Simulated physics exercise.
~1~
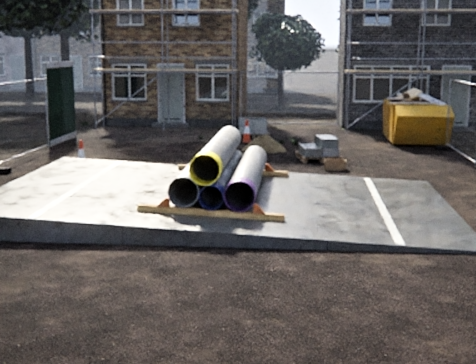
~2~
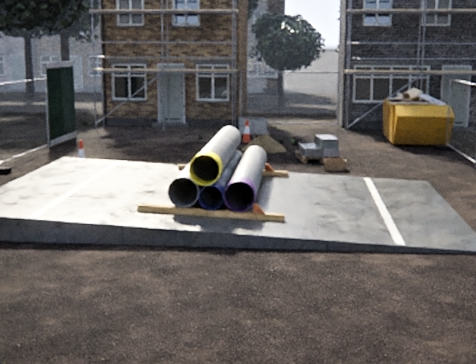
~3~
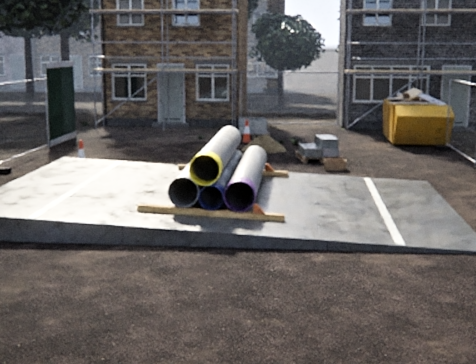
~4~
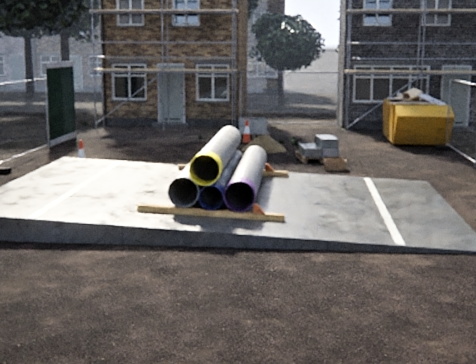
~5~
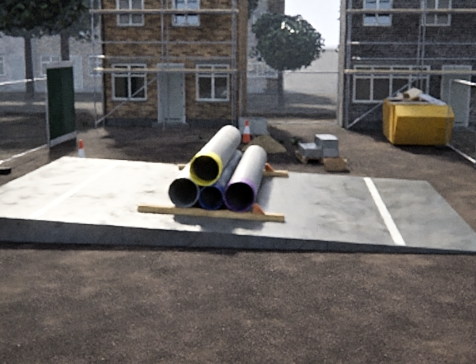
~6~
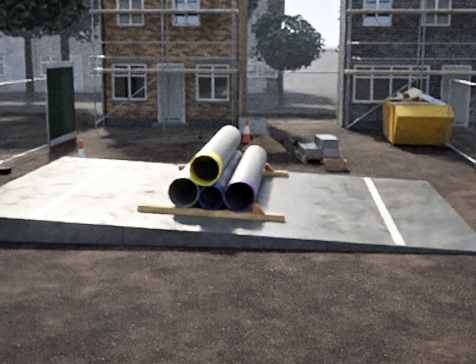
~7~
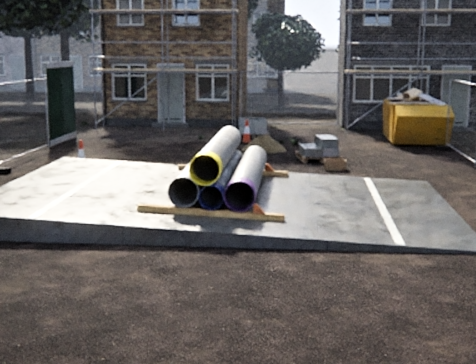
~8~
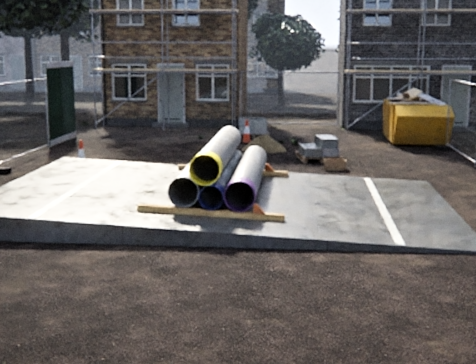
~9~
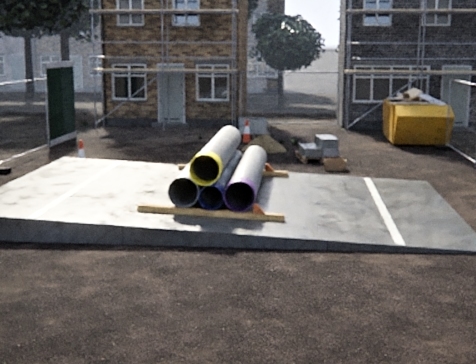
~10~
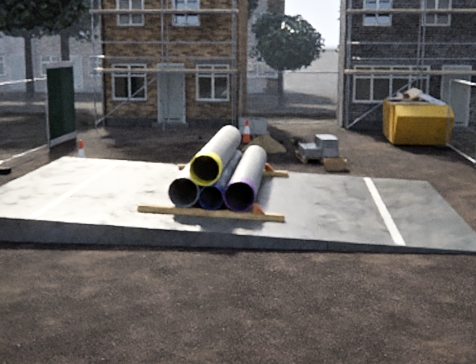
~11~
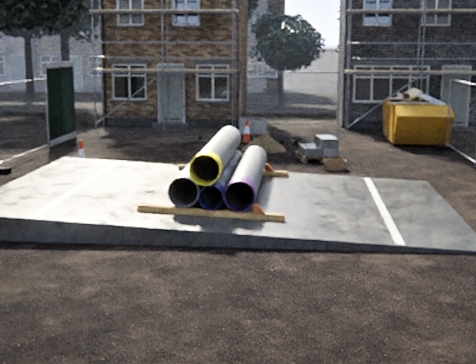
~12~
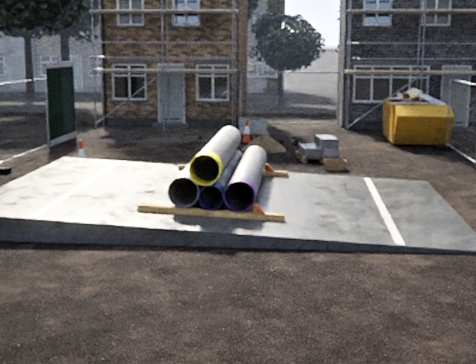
The clip opens on four large pipes stacked on timber bearers, set on a pale concrete pad with a white line toward each side. Three pipes lie side by side along the bottom, one with a purple rim at the right, while a yellow-rimmed pipe rests on top. Behind them stand brick buildings with scaffolding, a yellow skip and a few trees. The stack holds steady from the start, with no pipe rolling, slipping or dropping. It ends just as it began, the yellow-rimmed pipe still on top and none past either white line.
